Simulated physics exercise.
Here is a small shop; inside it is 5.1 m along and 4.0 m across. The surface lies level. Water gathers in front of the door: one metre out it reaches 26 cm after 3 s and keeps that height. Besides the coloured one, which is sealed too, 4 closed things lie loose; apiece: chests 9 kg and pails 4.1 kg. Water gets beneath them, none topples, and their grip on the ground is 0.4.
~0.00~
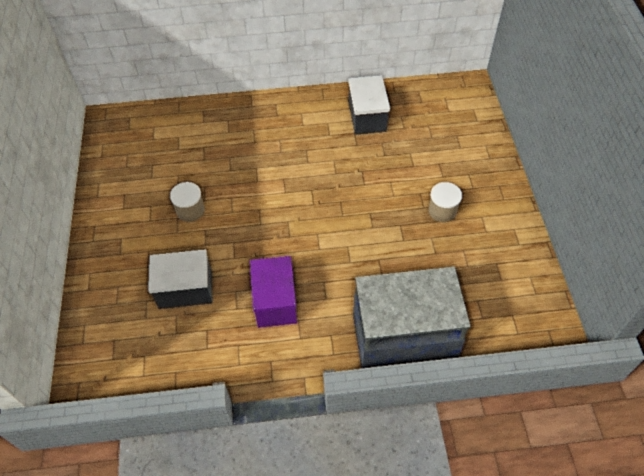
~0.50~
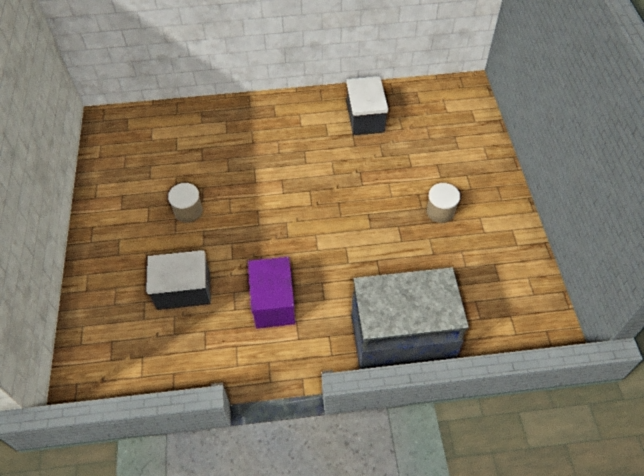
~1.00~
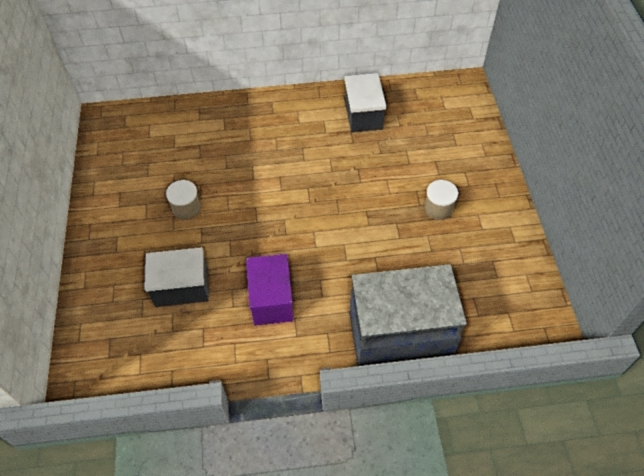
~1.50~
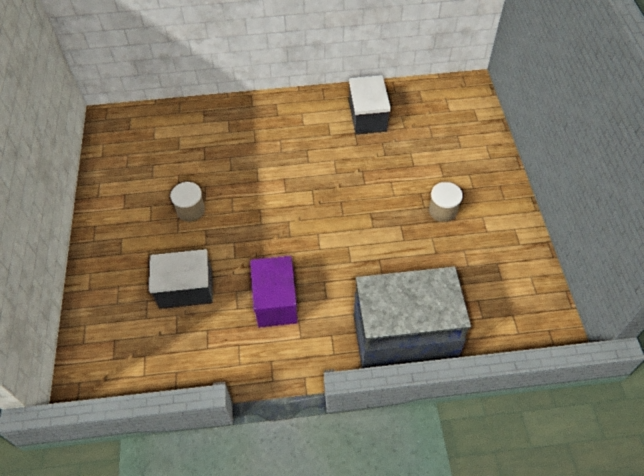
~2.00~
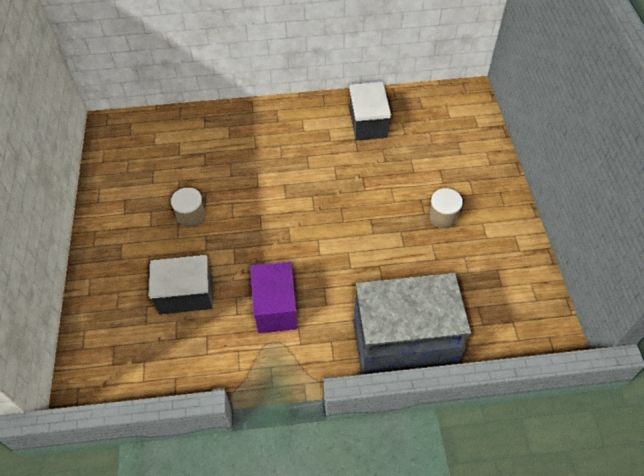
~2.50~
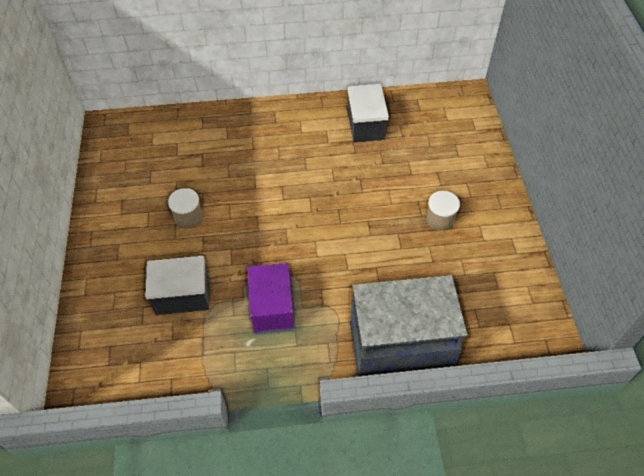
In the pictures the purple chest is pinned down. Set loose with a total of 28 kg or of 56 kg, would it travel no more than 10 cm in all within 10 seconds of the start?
Verdict: Only the higher weight holds it.
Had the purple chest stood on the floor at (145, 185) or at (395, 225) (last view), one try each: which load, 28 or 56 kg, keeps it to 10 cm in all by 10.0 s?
In that order: Either load holds; either load holds.
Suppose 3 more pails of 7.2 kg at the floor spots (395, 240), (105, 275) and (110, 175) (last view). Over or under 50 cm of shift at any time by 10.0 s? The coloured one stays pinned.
In that order: Short of it, more, more.
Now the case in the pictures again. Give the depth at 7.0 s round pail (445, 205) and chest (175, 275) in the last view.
Roughly 3 and 6 cm.
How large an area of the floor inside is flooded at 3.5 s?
Some 5.0 m2.
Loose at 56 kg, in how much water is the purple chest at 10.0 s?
About 7 cm.
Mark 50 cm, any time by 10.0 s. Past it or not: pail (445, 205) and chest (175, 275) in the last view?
In that order: Short of it, over.
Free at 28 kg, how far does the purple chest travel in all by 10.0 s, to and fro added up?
Some 50 cm in all.
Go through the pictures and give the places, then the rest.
The purple chest at (273, 282), on the bottom; 0.0 m2 under water; 0 of 5 have shifted, in the first frame.
The purple chest at (271, 283), on the bottom; water covers 0.0 m2; 0 of 5 have shifted, in the second frame.
The purple chest at (269, 280), on the bottom; 0.0 m2 under water; 0 of 5 have shifted, in the third frame.
The purple chest at (273, 282) rests on the ground; 0.0 m2 under water; 0 of 5 have shifted, in the fourth frame.
The purple chest at (273, 288) rests on the ground; water covers 0.3 m2; 0 of 5 have shifted, in the fifth frame.
The purple chest at (270, 289), on the bottom; 1.0 m2 under water; 0 of 5 have shifted, in the sixth frame.
After 3.5 s the purple chest would be 12 cm from its start with 28 kg and 0 cm from its start with 56 kg; 6 cm of water round it then.
After 4.5 s the purple chest would be 47 cm from its start with 28 kg and 0 cm from its start with 56 kg; 5 cm of water round it then.
After 7.0 s the purple chest would be 50 cm from its start with 28 kg and 0 cm from its start with 56 kg; 6 cm of water round it then.
After 10.0 s the purple chest would be 52 cm from its start with 28 kg and 0 cm from its start with 56 kg; 7 cm of water round it then.
